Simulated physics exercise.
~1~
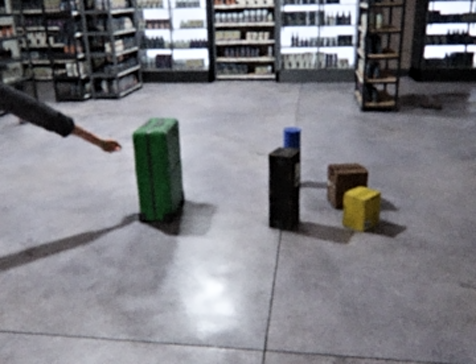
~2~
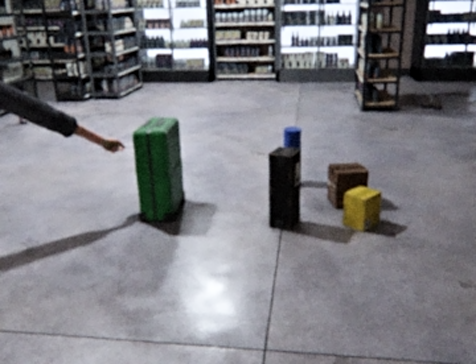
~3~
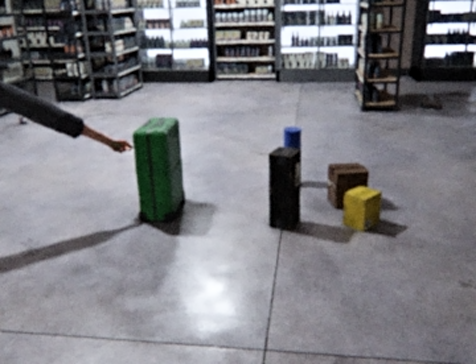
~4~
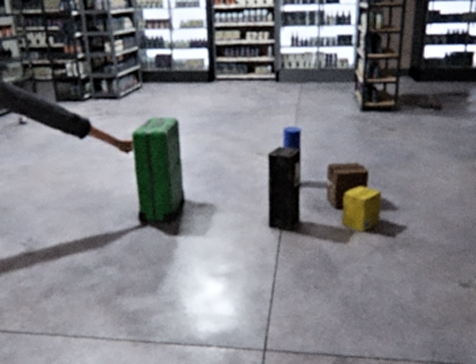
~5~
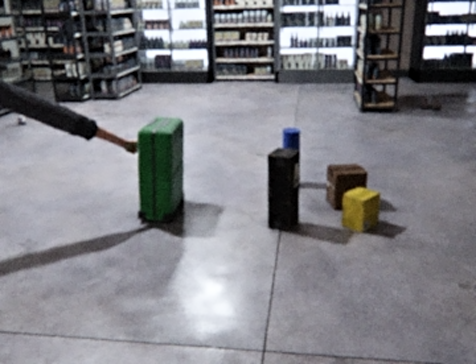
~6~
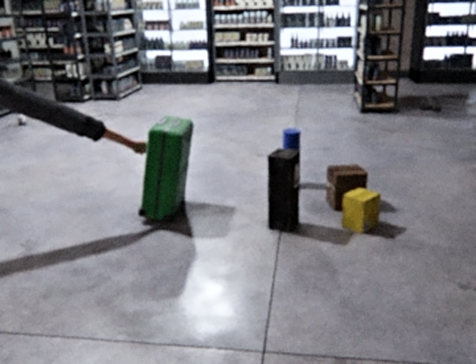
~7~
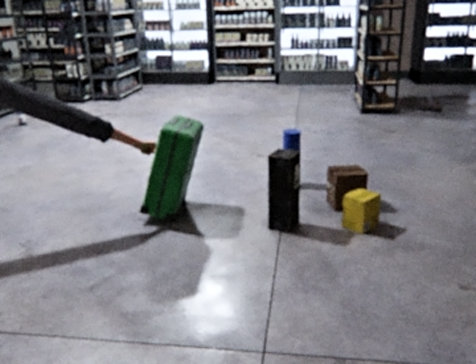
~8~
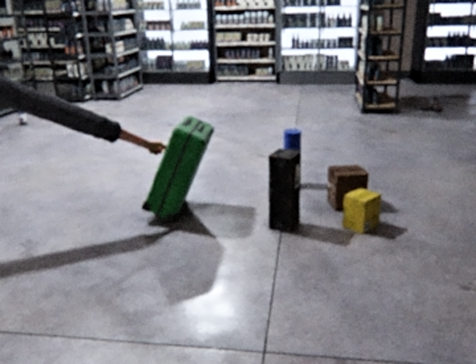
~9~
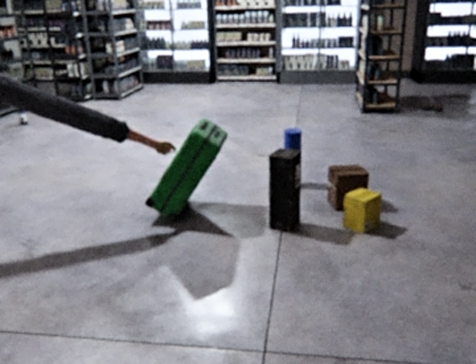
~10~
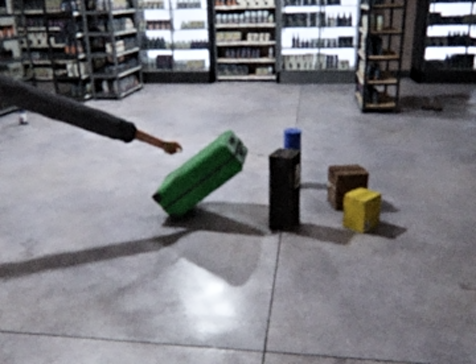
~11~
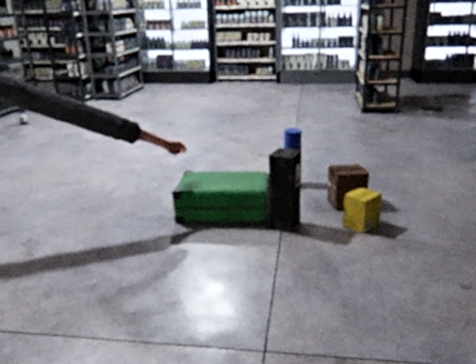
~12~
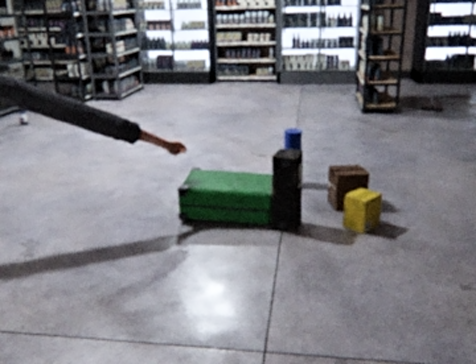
We see a hand reach in from the left and push an upright green case, which tilts to the right and topples onto its side against a black box, while the brown box, yellow parcel and blue canister nearby stay in place.
